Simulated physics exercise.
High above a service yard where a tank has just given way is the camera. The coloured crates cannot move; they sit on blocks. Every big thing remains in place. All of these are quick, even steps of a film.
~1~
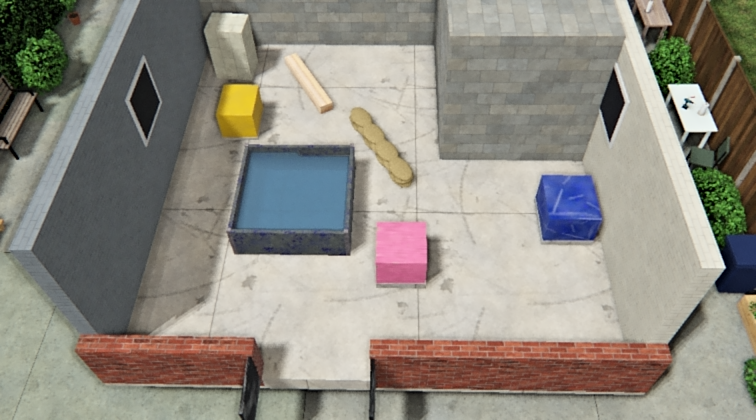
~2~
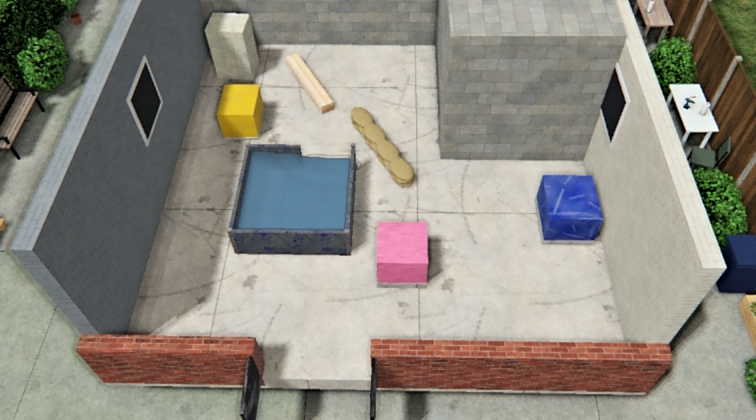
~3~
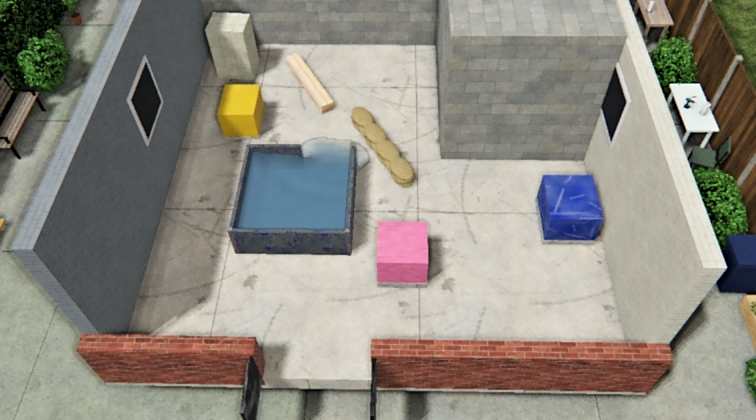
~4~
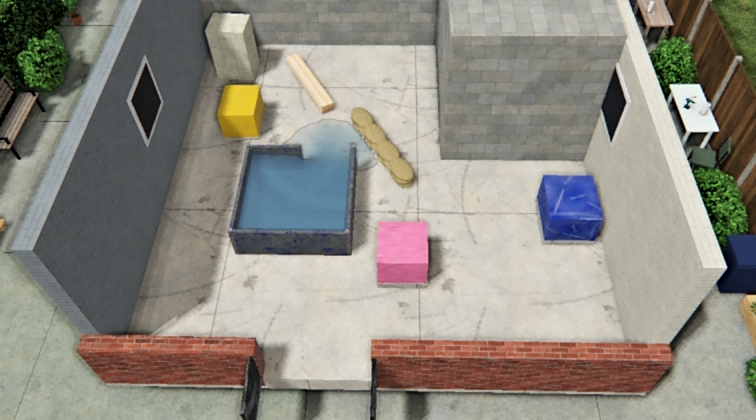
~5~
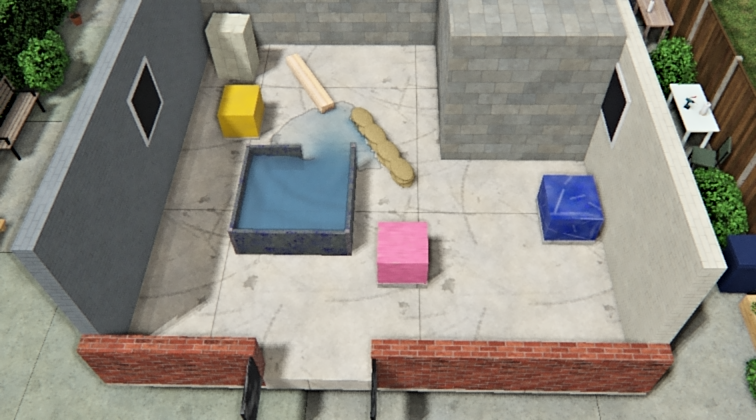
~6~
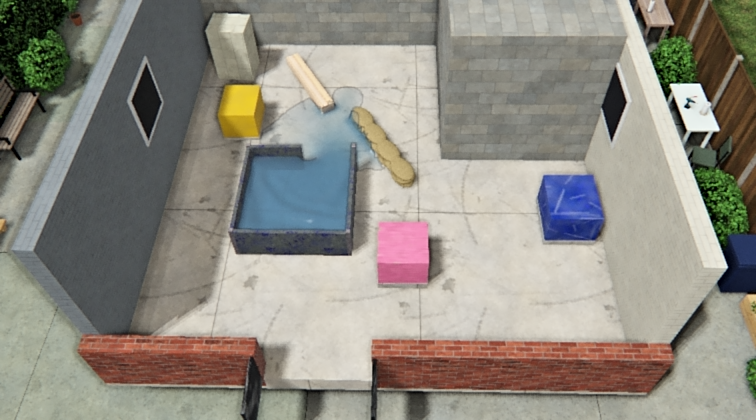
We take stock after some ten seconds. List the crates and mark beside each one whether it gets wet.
Pink crate - stays dry; yellow crate - gets wet; blue crate - stays dry.
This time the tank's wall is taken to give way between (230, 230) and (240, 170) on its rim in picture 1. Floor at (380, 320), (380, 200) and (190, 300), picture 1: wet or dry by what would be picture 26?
One by one, they turn out drenched, not soaked and drenched.
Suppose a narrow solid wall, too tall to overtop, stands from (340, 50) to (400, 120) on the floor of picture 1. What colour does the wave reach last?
That would be the blue crate.
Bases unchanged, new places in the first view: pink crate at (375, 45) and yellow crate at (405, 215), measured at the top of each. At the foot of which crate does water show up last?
My pick is the blue one.
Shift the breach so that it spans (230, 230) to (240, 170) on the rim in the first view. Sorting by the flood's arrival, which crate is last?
Last in line is the blue crate.
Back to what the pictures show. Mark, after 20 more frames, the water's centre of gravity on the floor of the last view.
Close to (308, 146).
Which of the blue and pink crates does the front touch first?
That would be the one in pink.
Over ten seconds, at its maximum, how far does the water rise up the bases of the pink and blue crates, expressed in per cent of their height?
Around 60 % and 30 %.
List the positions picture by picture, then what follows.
The first frame shows the water tank at (294, 190) is whole and still.
In the second frame, water pours out on the water tank's far side and has run to a hidden place.
In the third frame, the front is at (357, 147), out from the gap on the water tank's far side.
In the fourth frame, the front is at (323, 123), out from the gap on the water tank's far side.
In the fifth frame, the front is at (344, 105), out from the gap on the water tank's far side.
In the sixth frame, the front is at (351, 90), out from the gap on the water tank's far side.
A moment on, water covers 15 % of the floor; the pink crate not reached, the yellow crate water round its plinth, the blue crate not reached.
Next, water covers 25 % of the floor; the pink crate water round its plinth, the yellow crate water round its plinth, the blue crate not reached.
Then, water covers 35 % of the floor; the pink crate water round its plinth, the yellow crate water round its plinth, the blue crate not reached.
Later, water covers 55 % of the floor; the pink crate water round its plinth, the yellow crate water round its plinth, the blue crate water round its plinth.
In the end, water covers 80 % of the floor; the pink crate stayed above the water, the yellow crate was topped, the blue crate stayed above the water.
